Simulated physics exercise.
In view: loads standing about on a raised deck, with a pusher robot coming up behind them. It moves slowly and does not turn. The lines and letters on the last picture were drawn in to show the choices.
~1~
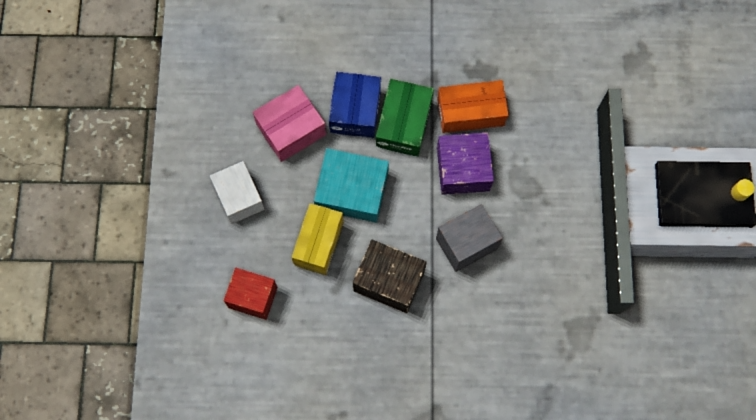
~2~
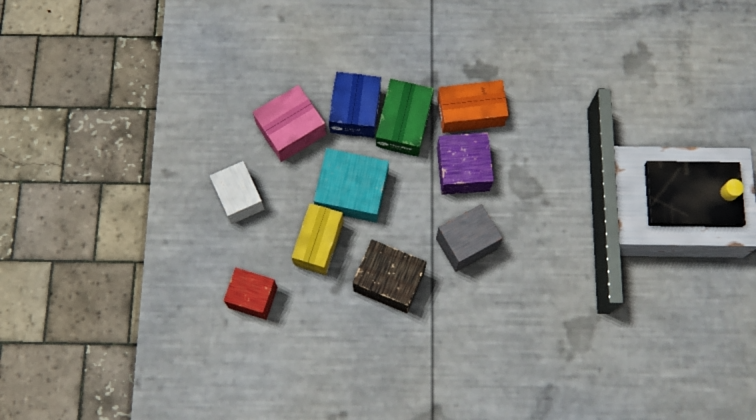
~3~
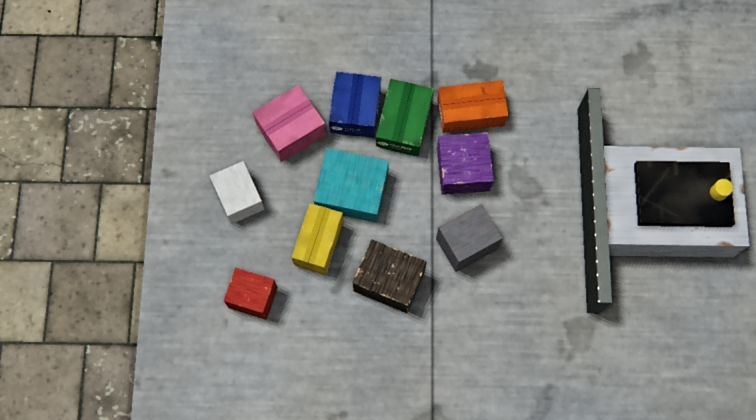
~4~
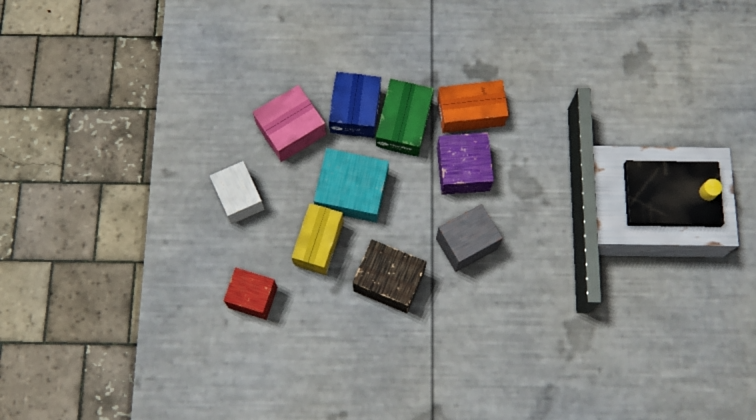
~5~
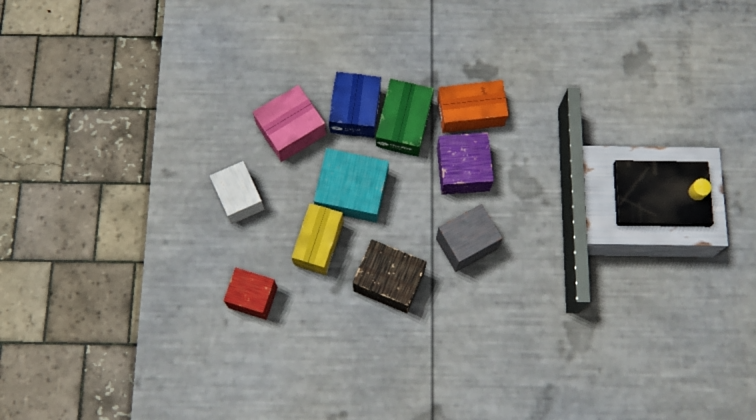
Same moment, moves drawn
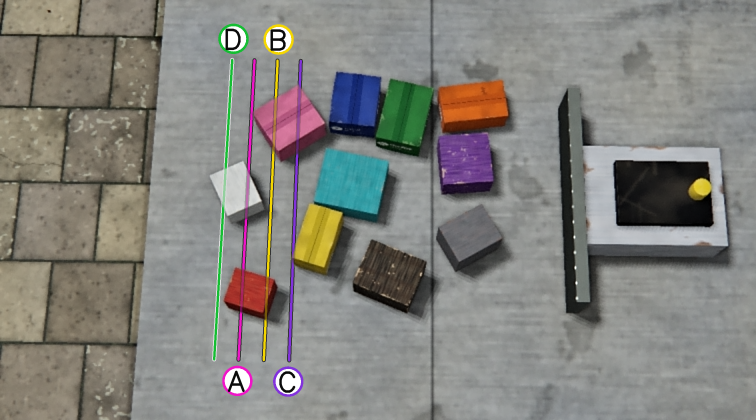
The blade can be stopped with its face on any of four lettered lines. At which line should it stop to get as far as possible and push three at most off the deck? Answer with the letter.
Stop at A.
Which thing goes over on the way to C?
The pink box goes over.
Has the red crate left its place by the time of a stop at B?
Yes.
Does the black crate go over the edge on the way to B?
No.
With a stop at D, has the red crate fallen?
Yes.
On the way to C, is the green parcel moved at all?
By then, yes.
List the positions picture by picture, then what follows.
In the first picture, white crate (237, 193); green parcel (404, 118); black crate (390, 276).
In the second picture, robot (688, 193); purple crate (464, 163).
In the third picture, robot (676, 193); yellow box (318, 240).
In the fourth picture, robot (666, 193); blue parcel (355, 105).
In the fifth picture, robot (656, 193); red crate (251, 294); turquoise crate (352, 185); white crate (237, 193).
On the marked copy, A at (247, 203); B at (271, 204); C at (295, 204); D at (224, 203).
Following A. Soon after the start, robot (536, 191); pink box (265, 126); orange parcel (416, 102).
Later, robot (416, 189); pink box (153, 129); blue parcel (203, 113).
In the end, robot (324, 188); pink box over the edge; white crate over the edge; three fallen.
As for the rest, B is within the limit but short; C is within the limit but short; D drops seven.
